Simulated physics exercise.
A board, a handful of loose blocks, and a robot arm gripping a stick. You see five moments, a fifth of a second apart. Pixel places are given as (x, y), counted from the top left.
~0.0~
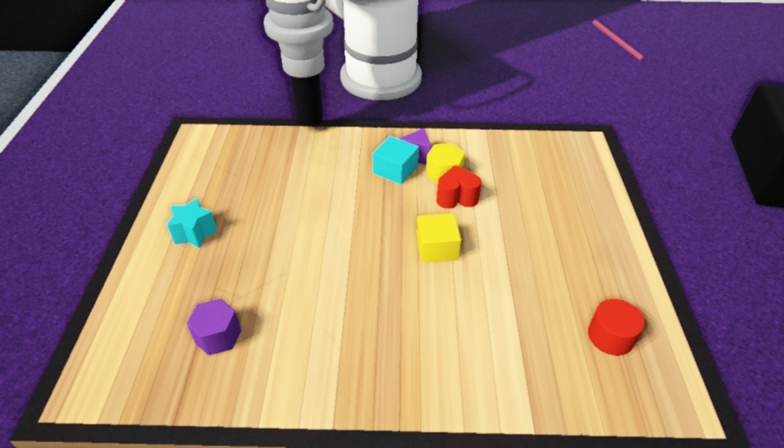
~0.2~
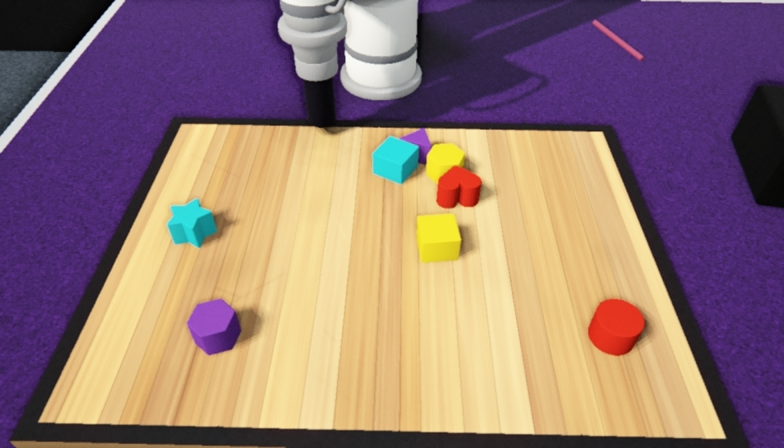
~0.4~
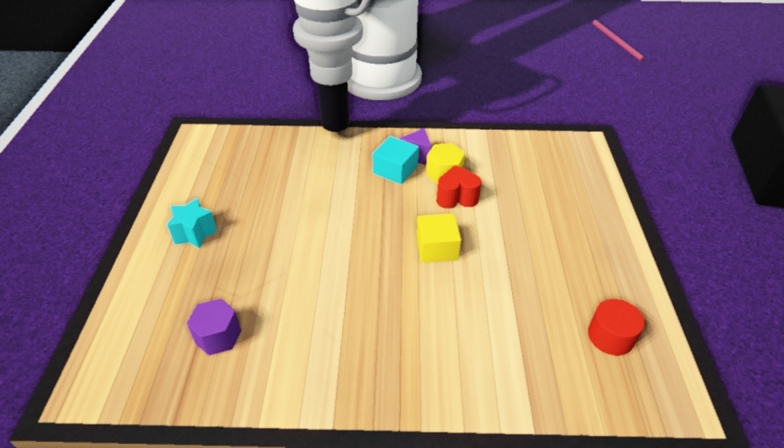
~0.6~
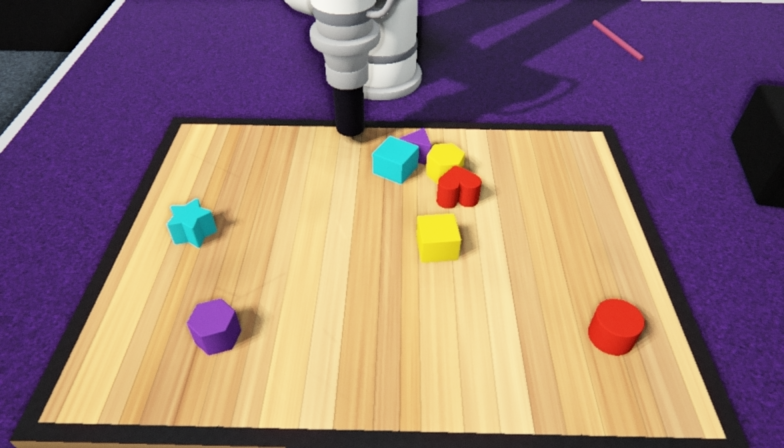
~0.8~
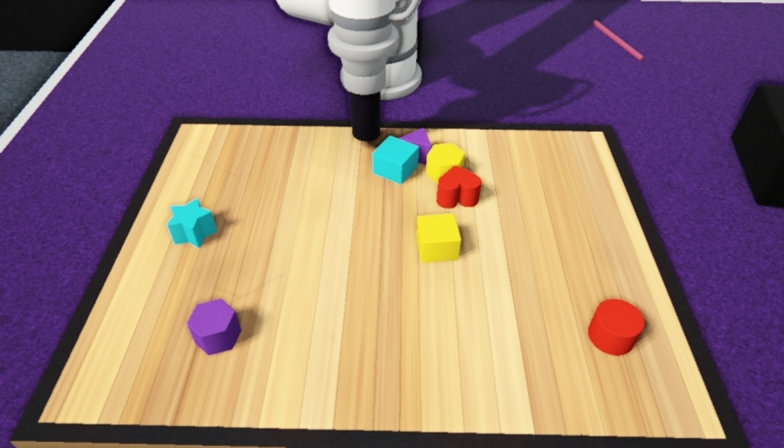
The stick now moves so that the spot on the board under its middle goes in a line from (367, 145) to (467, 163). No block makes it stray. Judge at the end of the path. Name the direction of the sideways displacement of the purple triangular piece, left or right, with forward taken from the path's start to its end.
Shifts left.
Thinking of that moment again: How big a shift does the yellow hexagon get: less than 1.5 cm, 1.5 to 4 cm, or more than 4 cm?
Beyond 4 cm.
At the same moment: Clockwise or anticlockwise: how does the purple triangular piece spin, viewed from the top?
The sense of turning is anti-clockwise.
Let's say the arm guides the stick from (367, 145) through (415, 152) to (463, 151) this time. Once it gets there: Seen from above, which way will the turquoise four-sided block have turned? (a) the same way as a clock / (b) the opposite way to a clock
My answer is option a.
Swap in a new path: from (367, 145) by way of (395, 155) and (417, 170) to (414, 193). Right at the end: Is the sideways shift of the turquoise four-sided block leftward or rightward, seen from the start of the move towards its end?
Right.
The first path, step by step. One third of the way, stick (400, 139); turquoise four-sided block (402, 153), turned 25° clockwise; purple triangular piece (426, 137); yellow hexagon (452, 154), turned 15° clockwise.
Two thirds of the way, stick (435, 145); turquoise four-sided block (407, 155), turned 55° clockwise; purple triangular piece (462, 138), turned 35° anticlockwise; yellow hexagon (464, 155), turned 55° clockwise.
At the end, stick (468, 152); turquoise four-sided block (407, 155), turned 55° clockwise; purple triangular piece (497, 144), turned 30° anticlockwise; yellow hexagon (483, 163), turned 100° clockwise; red heart unmoved.
